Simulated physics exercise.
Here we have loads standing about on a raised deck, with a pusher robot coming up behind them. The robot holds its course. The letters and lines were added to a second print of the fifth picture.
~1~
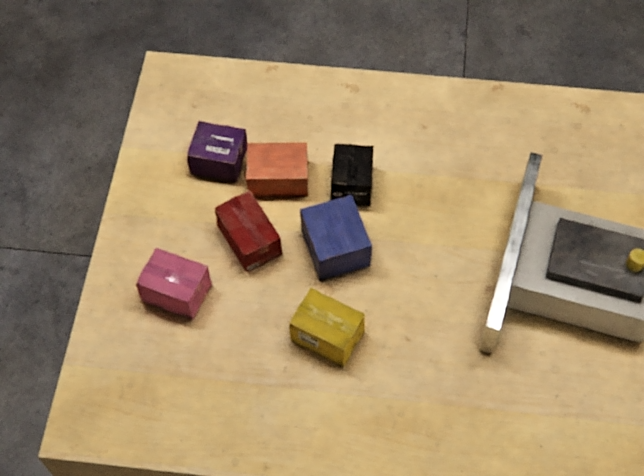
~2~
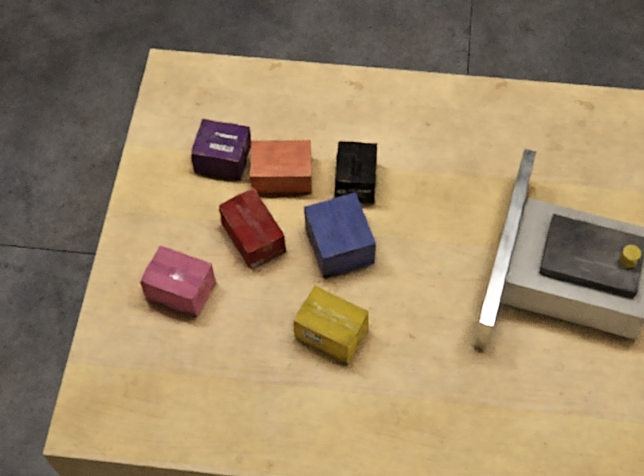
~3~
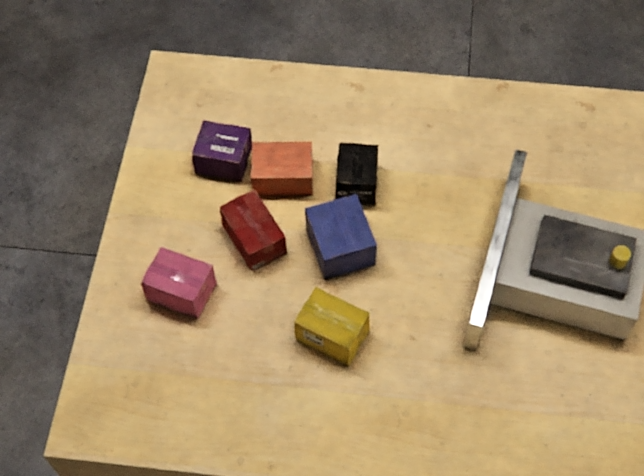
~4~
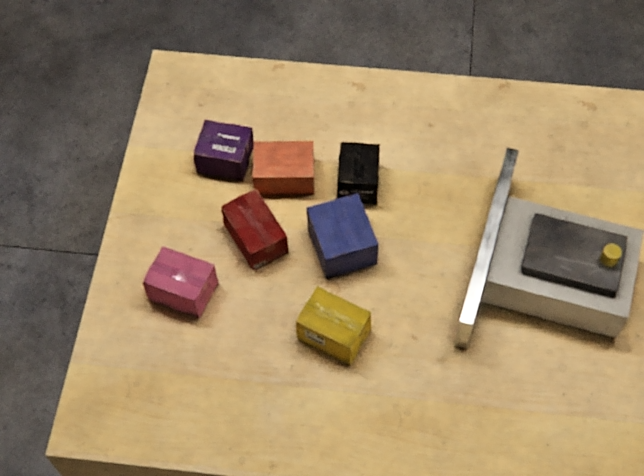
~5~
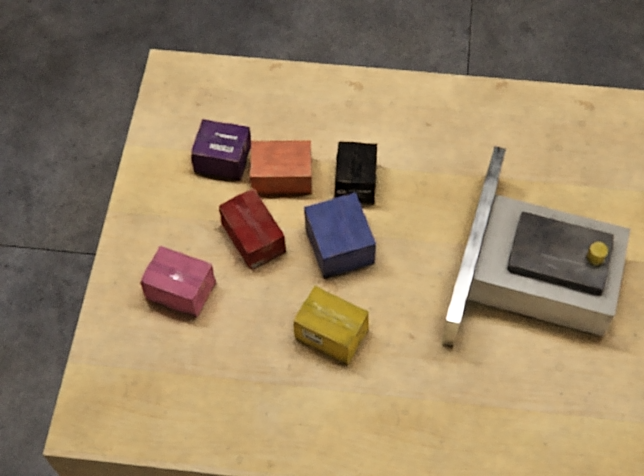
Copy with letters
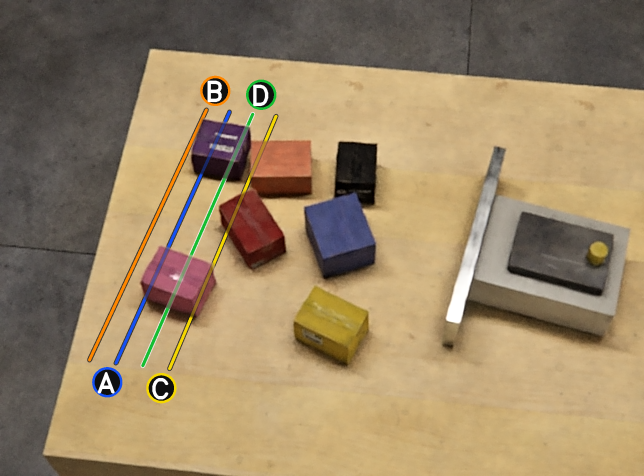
Grey pusher robot with a flat front blade edging slowly left across a wooden deck towards seven scattered, motionless coloured boxes.
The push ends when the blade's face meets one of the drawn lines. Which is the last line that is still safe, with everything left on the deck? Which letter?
Nothing falls up to C.
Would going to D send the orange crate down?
No.
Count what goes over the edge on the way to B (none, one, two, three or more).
Three or more.
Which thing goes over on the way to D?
It is the purple parcel.
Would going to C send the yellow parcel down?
No.
On the marked copy, A at (177, 229); B at (152, 226); C at (227, 233); D at (202, 231).
Taking C. A third of the way, robot (460, 240); yellow parcel (316, 325); pink box (179, 282).
Two thirds of the way, robot (368, 231); purple parcel (195, 143); red box (215, 223).
When it is over, robot (299, 225); purple parcel (134, 137); red box (152, 216); nothing has fallen.
As for the rest, A drops the purple parcel and red box; B drops the purple parcel, red box and orange crate; D drops the purple parcel.
